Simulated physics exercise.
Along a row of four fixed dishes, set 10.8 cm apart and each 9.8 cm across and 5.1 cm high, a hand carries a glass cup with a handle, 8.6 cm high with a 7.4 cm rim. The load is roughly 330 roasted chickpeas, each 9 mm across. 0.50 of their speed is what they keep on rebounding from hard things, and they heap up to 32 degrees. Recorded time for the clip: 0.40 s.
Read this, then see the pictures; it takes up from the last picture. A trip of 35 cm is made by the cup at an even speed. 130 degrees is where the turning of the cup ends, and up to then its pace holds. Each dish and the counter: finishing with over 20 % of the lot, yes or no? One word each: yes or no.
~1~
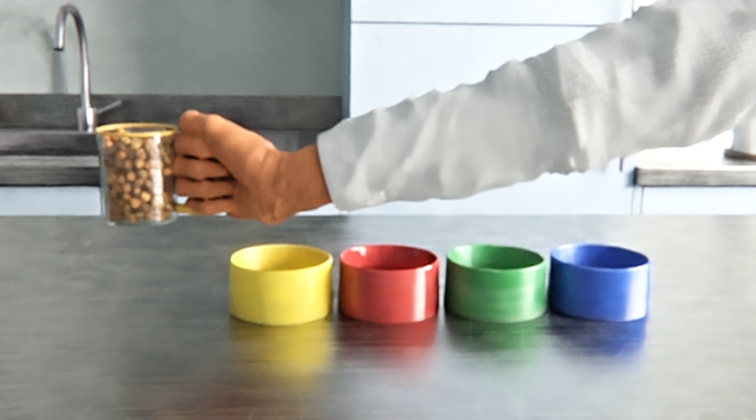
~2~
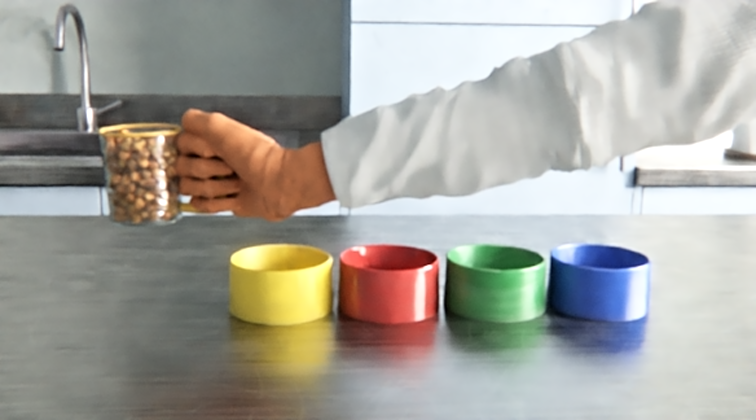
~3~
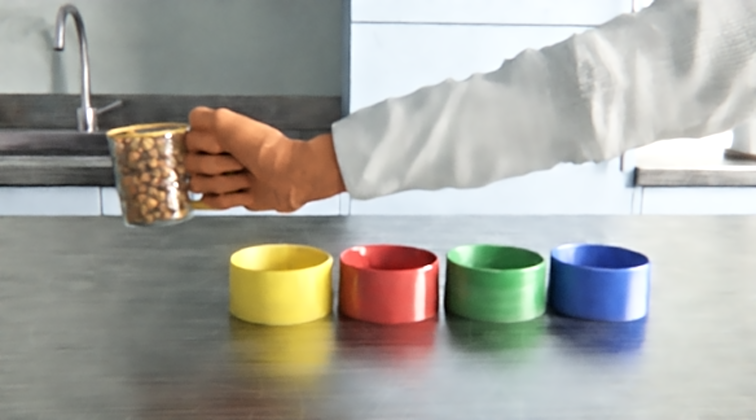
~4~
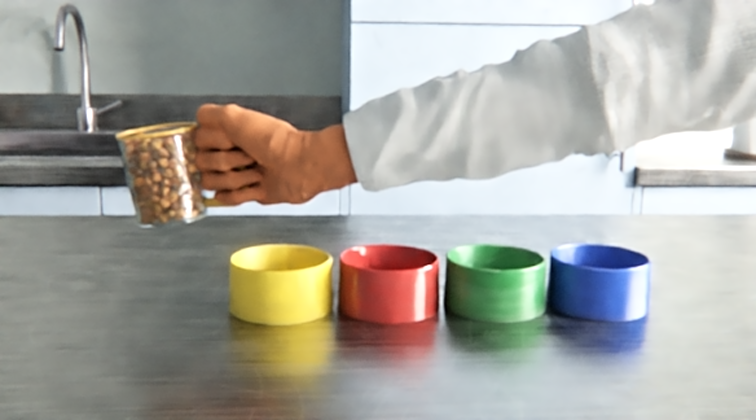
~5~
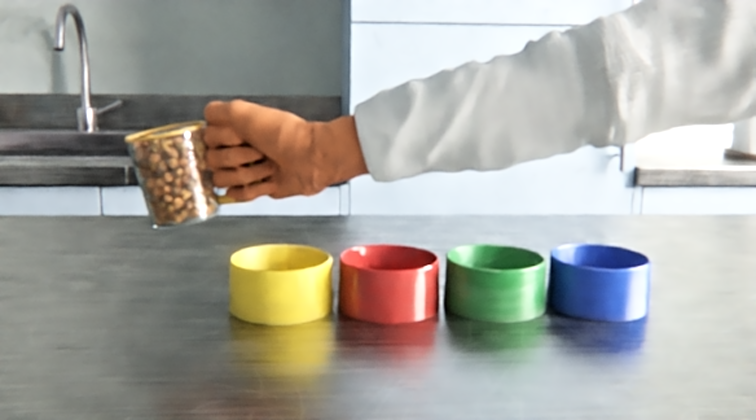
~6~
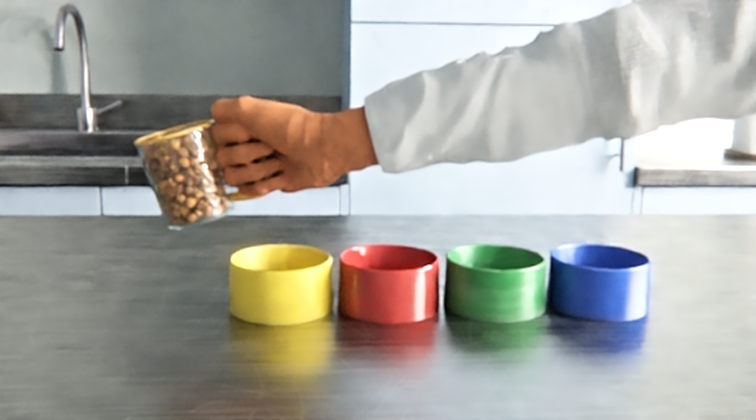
Red: Yes; blue: No; green: Yes; yellow: No; counter: No.
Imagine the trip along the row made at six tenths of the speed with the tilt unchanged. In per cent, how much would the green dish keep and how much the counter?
In that case: Green 0, and counter 10.
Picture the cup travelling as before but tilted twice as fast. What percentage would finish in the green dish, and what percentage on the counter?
The green dish 0, the counter 10.
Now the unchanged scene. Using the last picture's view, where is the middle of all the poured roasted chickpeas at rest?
In the last view, approximately (413, 291).
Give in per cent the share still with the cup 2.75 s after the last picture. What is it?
It should be near 0 per cent.
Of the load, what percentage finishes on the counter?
Estimate: Near 15 per cent.
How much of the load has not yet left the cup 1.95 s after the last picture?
I reckon around 70 per cent.
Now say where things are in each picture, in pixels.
The first frame shows cup at (140, 175), tilt 0 degrees, lip at (98, 130), moved 0.0 cm; middle of the pieces at (145, 178); yellow dish at (281, 258); red dish at (389, 258); green dish at (496, 257); blue dish at (600, 257).
The second frame shows cup at (144, 175), tilt 1 degrees, lip at (101, 131), moved 0.4 cm; middle of the pieces at (149, 178).
The third frame shows cup at (154, 175), tilt 4 degrees, lip at (109, 133), moved 1.3 cm; middle of the pieces at (159, 178).
The fourth frame shows cup at (165, 175), tilt 8 degrees, lip at (118, 136), moved 2.4 cm; middle of the pieces at (171, 178).
The fifth frame shows cup at (177, 175), tilt 12 degrees, lip at (127, 139), moved 3.5 cm; middle of the pieces at (182, 177).
The sixth frame shows cup at (188, 175), tilt 15 degrees, lip at (137, 142), moved 4.6 cm; middle of the pieces at (194, 177); yellow dish at (281, 258); red dish at (389, 258); green dish at (496, 257); blue dish at (600, 257).
Then, 1.17 s after the last picture, tilt 68 degrees; cup holds 100 %.
Then, 1.95 s after the last picture, tilt 103 degrees; cup holds 70 %, red 25 %, yellow 5 %.
Then, 2.75 s after the last picture, tilt 130 degrees; cup holds 0 %, red 55 %, green 30 %, yellow 5 %.
In the end, red 55 %, blue 0 %, green 30 %, yellow 5 %, counter 15 %.
